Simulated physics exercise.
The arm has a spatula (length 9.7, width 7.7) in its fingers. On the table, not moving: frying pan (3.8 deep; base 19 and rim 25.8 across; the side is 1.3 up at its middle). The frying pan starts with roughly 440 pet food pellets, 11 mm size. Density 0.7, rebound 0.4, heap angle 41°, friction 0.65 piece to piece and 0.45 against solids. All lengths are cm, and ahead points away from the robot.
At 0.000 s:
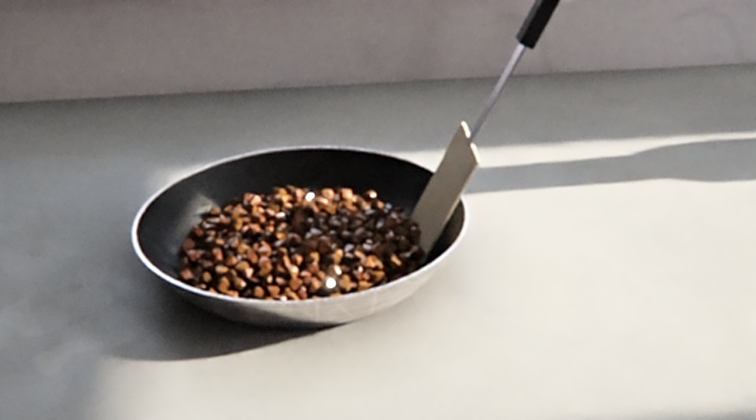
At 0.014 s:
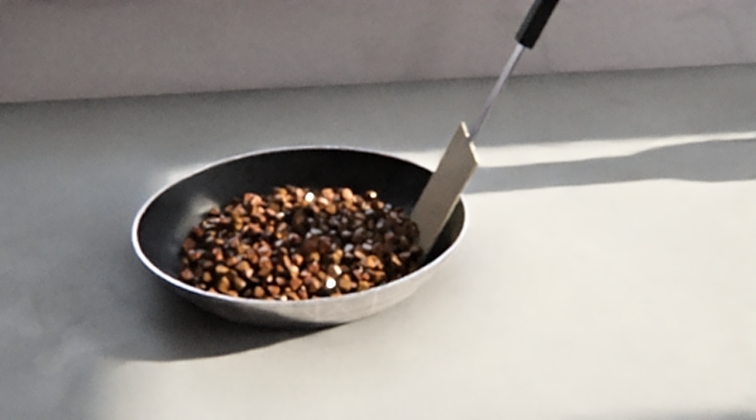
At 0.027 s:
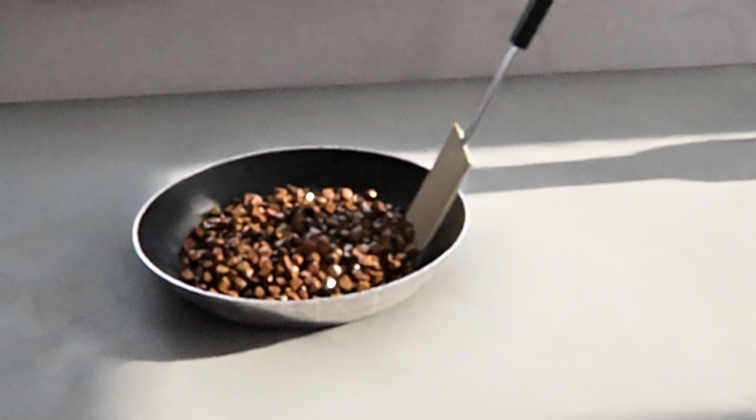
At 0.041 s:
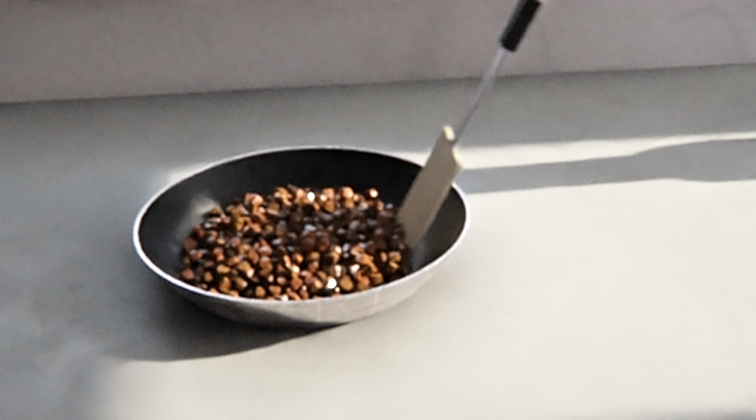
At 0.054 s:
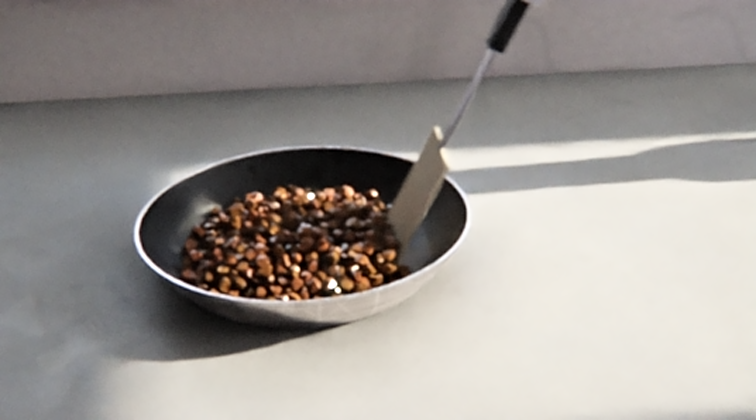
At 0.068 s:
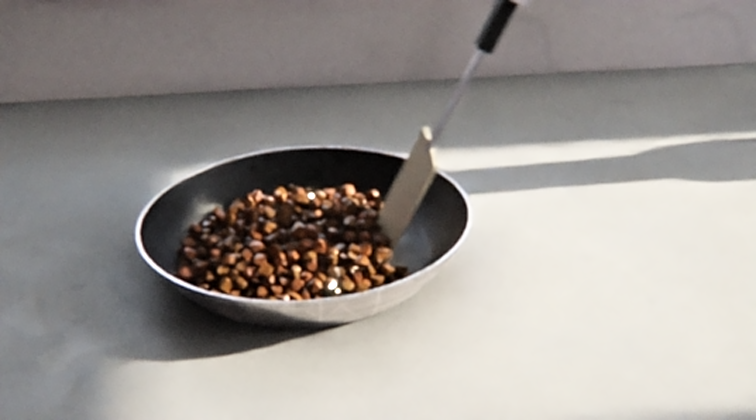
A spatula with a black handle stood against the right side of a dark frying pan, then slid slowly a short way left, nudging the heap of brown pellets a little.
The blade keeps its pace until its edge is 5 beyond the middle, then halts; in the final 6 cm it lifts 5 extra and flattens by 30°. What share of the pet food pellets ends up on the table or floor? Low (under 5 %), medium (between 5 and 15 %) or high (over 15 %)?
Answer: Low; under 5 % of the pet food pellets finish on the table or floor.
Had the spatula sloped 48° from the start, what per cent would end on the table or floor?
Then about 0 per cent.
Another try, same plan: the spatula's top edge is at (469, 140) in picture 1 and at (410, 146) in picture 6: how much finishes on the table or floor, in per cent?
Some 5 per cent.
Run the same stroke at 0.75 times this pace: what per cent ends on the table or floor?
About 0 per cent.
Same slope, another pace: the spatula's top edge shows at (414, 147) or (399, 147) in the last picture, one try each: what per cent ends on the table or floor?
Some 5 and 10 per cent.
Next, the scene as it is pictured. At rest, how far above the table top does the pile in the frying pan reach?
Some 5.0 cm.
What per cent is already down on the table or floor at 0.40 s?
Some 2 per cent.
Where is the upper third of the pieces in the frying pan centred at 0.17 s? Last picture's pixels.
Around (233, 232).
After 0.12 s, sloping 63°, highest piece 4 above the table; 444 in the frying pan.
After 0.17 s, sloping 49°, highest piece 6 above the table; 444 in the frying pan.
After 0.40 s, sloping 33°, highest piece 5 above the table; 437 in the frying pan, 6 on the table or floor, 1 on the blade or in flight.
After 1.45 s, sloping 33°, highest piece 5 above the table; 436 in the frying pan, 8 on the table or floor.
In the end, 436 in the frying pan, 8 on the table or floor. That is 2 % on the table or floor.
